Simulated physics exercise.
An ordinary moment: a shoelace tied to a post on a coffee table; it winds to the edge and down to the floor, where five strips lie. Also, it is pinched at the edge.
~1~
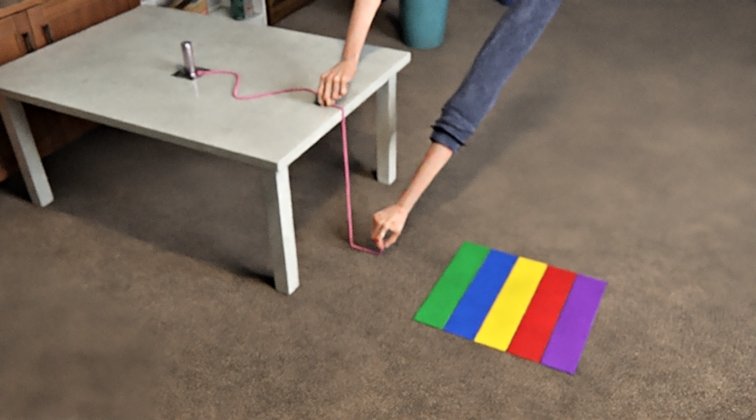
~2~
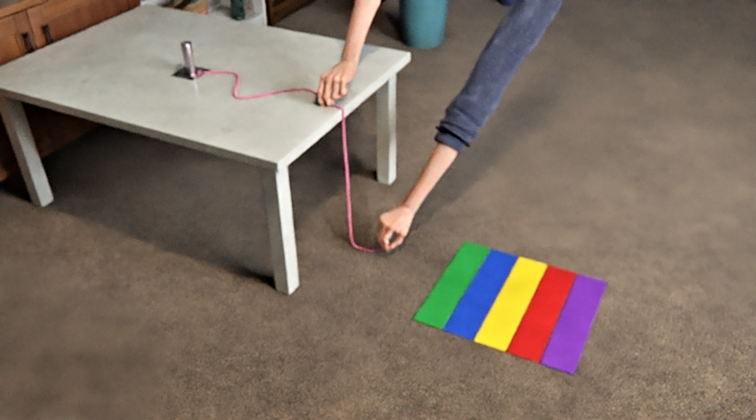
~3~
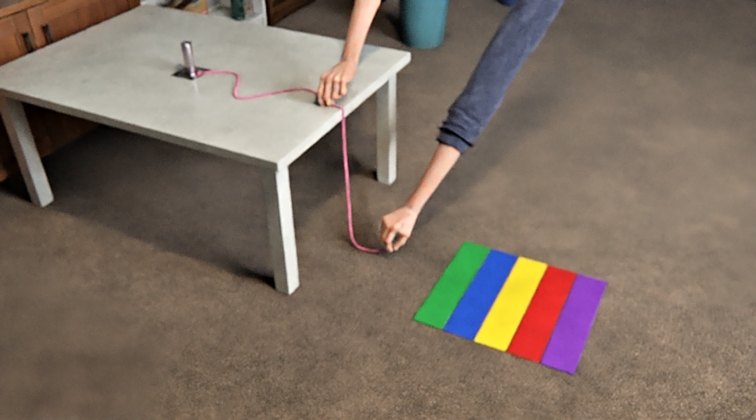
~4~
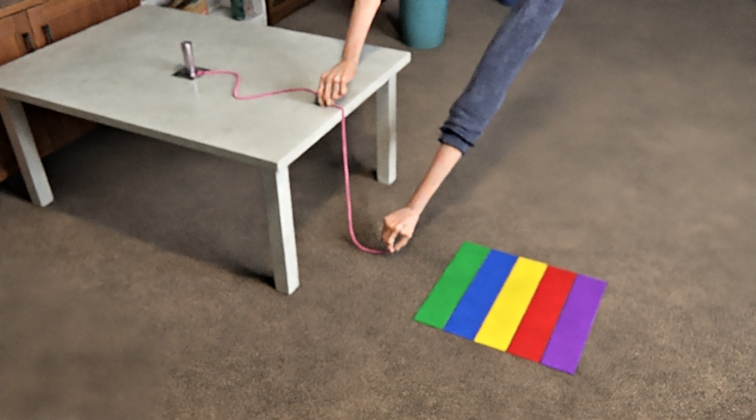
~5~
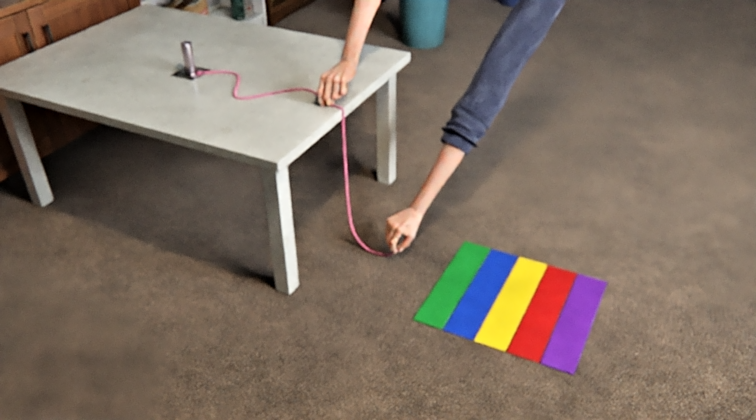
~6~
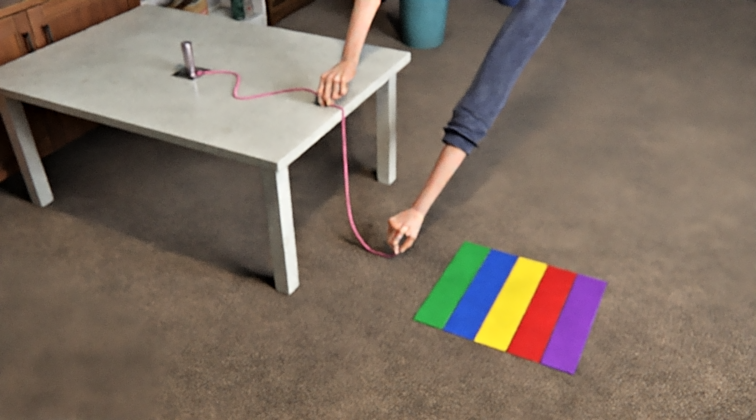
In this clip, one hand pinches a pink cord at the edge of a coffee table while the other, near the floor, draws its lower end slightly to the right, beside five coloured strips.
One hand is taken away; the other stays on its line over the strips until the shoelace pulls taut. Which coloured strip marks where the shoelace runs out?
Red.
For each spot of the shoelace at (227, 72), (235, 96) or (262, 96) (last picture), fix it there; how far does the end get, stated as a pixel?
Try one gives (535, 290), try two (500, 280), and try three (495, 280).
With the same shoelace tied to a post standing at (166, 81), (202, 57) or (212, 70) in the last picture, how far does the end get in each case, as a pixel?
(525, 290), (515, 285) and (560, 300), in that order.
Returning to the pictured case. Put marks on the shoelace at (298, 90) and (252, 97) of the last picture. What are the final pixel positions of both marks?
The first finishes about (329, 106) and the second about (289, 96).
Early on, end near (489, 278); over blue.
Midway, end near (522, 288); over yellow.
At the end of the slack, end near (543, 294); over red. It gets as far as the red strip.
